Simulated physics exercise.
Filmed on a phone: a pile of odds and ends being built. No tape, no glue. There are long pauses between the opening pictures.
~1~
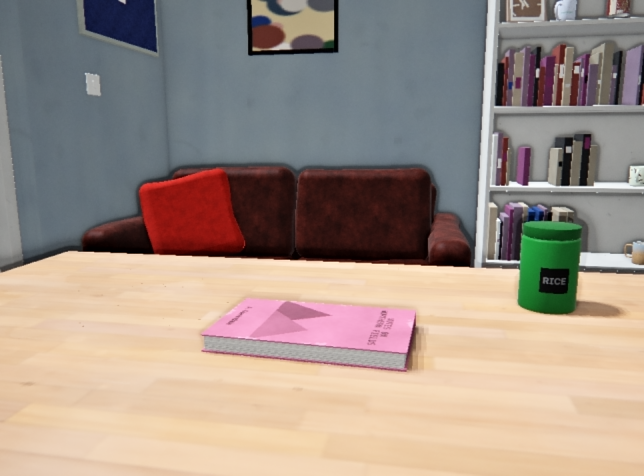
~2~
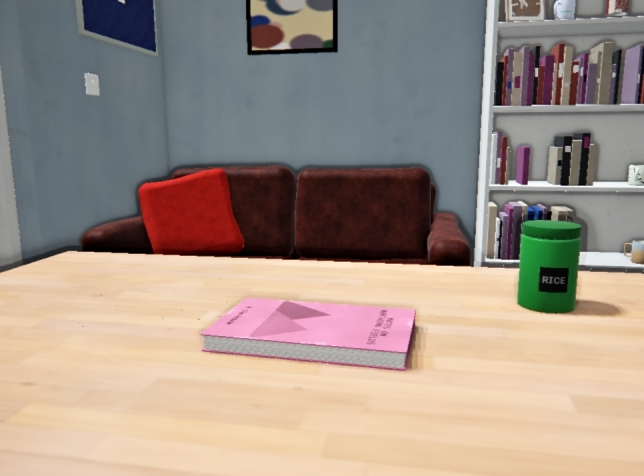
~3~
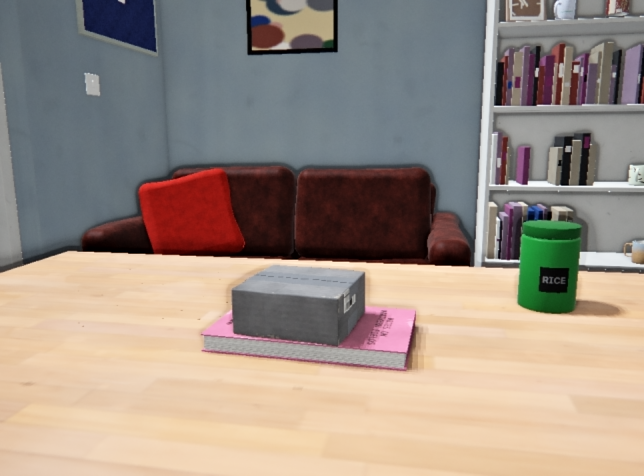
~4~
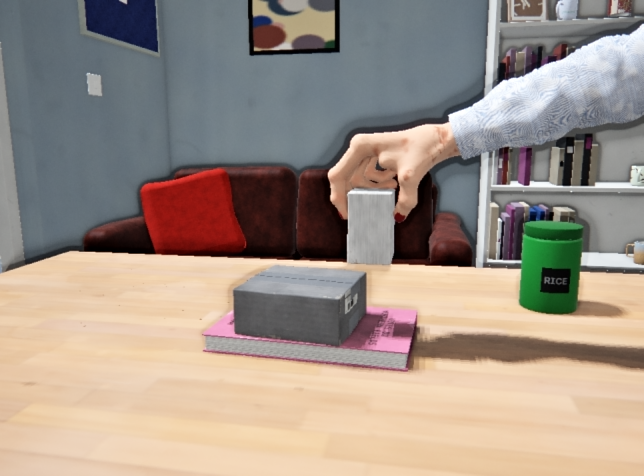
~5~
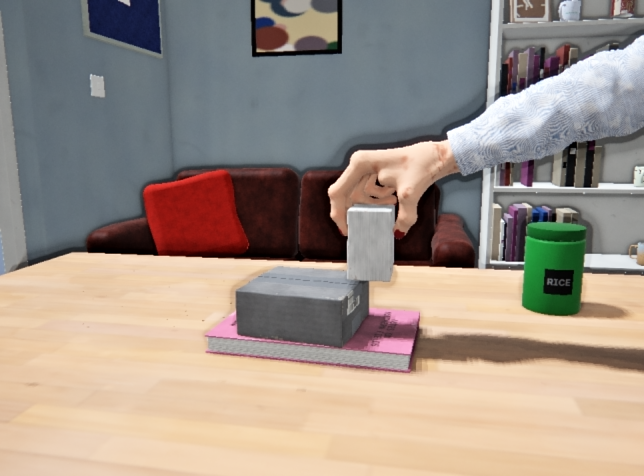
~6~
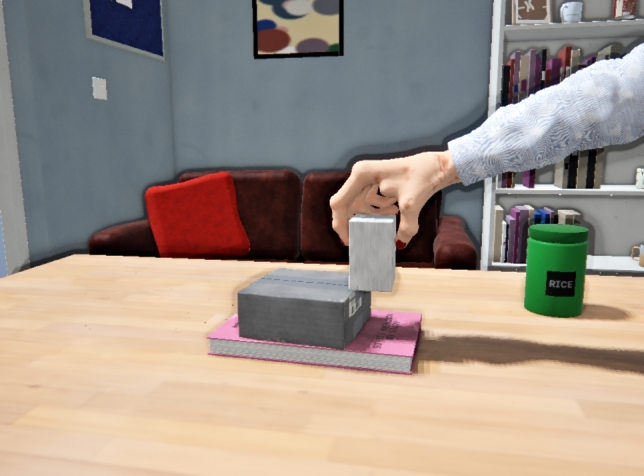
The clip shows a pink book on a wooden table left of a green jar, then a grey box on the book, before a hand from the right lowers a white block at the box's right end and sets it down, still gripping it.
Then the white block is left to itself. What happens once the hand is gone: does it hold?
In the end the pile gives way.
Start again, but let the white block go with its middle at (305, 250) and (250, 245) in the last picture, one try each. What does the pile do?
First, it stays up; second, it loses its balance.
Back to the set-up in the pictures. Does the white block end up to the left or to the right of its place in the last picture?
It goes to the right.
Then, 0.30 s past the last view, white block now fallen.
Then, 0.50 s past the last view, things are still on the move.
Then, 1.10 s past the last view, nothing new.
Finally, fallen, white block; the other 3 still in place. Final places as the last picture's camera would see them, white block near (521, 347). The pile loses its balance.
